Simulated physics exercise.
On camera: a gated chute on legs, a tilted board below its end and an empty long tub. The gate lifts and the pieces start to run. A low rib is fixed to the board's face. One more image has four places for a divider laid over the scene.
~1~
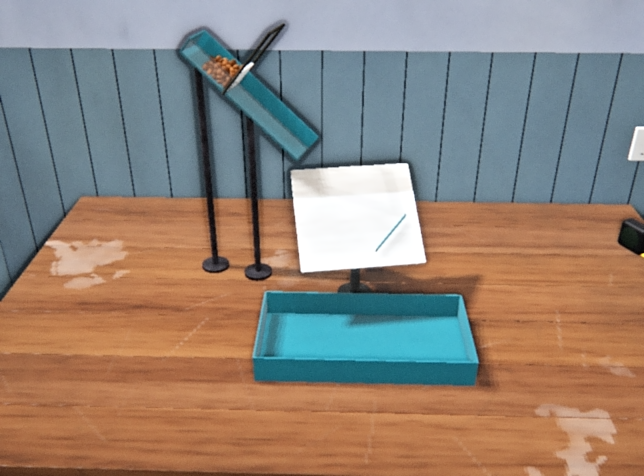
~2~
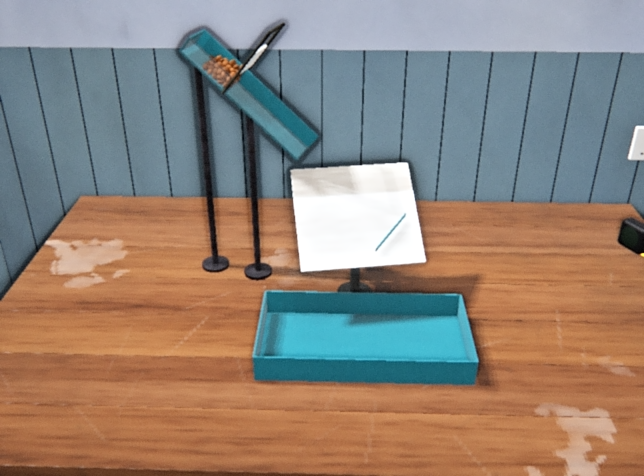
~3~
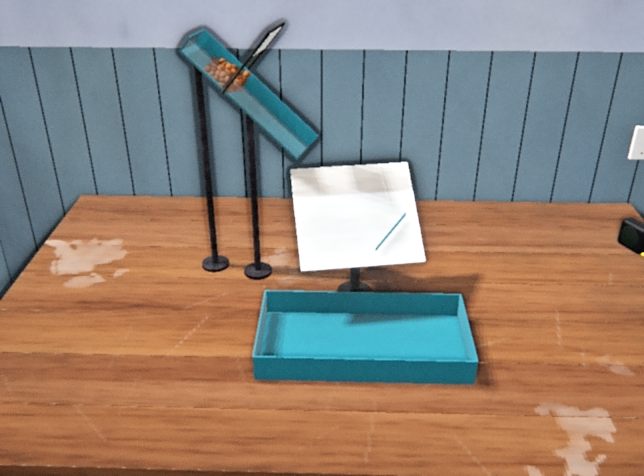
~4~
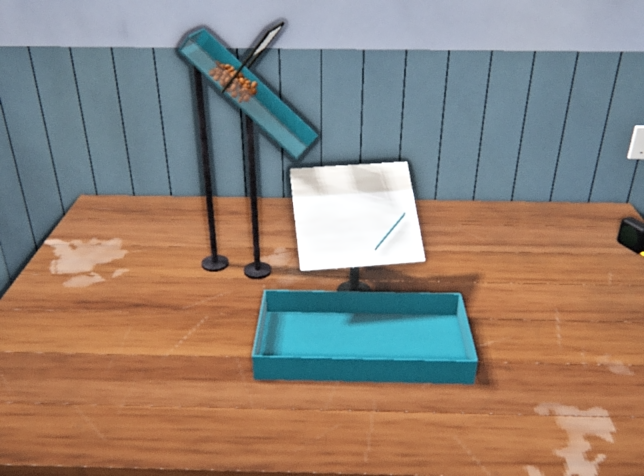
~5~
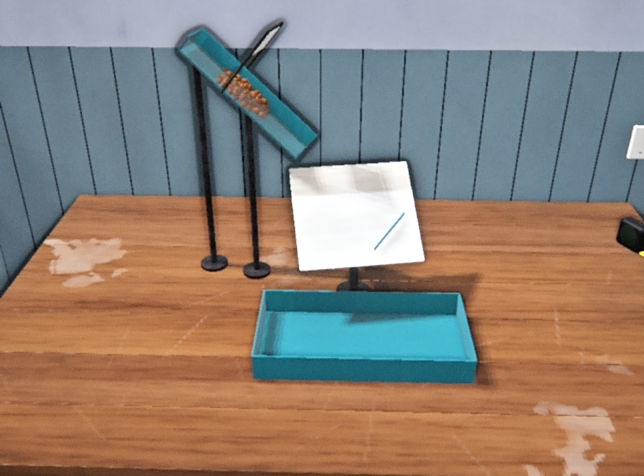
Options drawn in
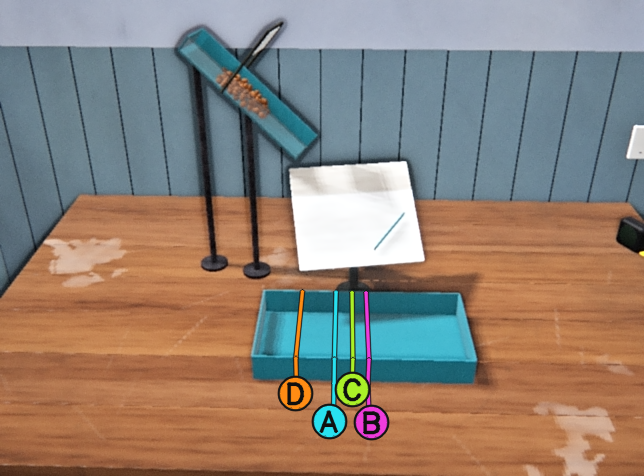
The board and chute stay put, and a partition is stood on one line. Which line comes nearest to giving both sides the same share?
Best: B.
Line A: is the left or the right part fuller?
More lands on the right.
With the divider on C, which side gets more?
The right side.
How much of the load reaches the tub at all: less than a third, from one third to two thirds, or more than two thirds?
It is more than two thirds.
On the marked copy, line A crosses the front rim at (334, 358); line B crosses the front rim at (368, 358); line C crosses the front rim at (352, 358); line D crosses the front rim at (295, 357).
If A is chosen, of what is caught, none on the left of the divider, all on the right.
If B is chosen, of what is caught, about half on the left of the divider, about half on the right.
If C is chosen, of what is caught, a small part on the left of the divider, nearly all on the right.
If D is chosen, of what is caught, none on the left of the divider, all on the right.
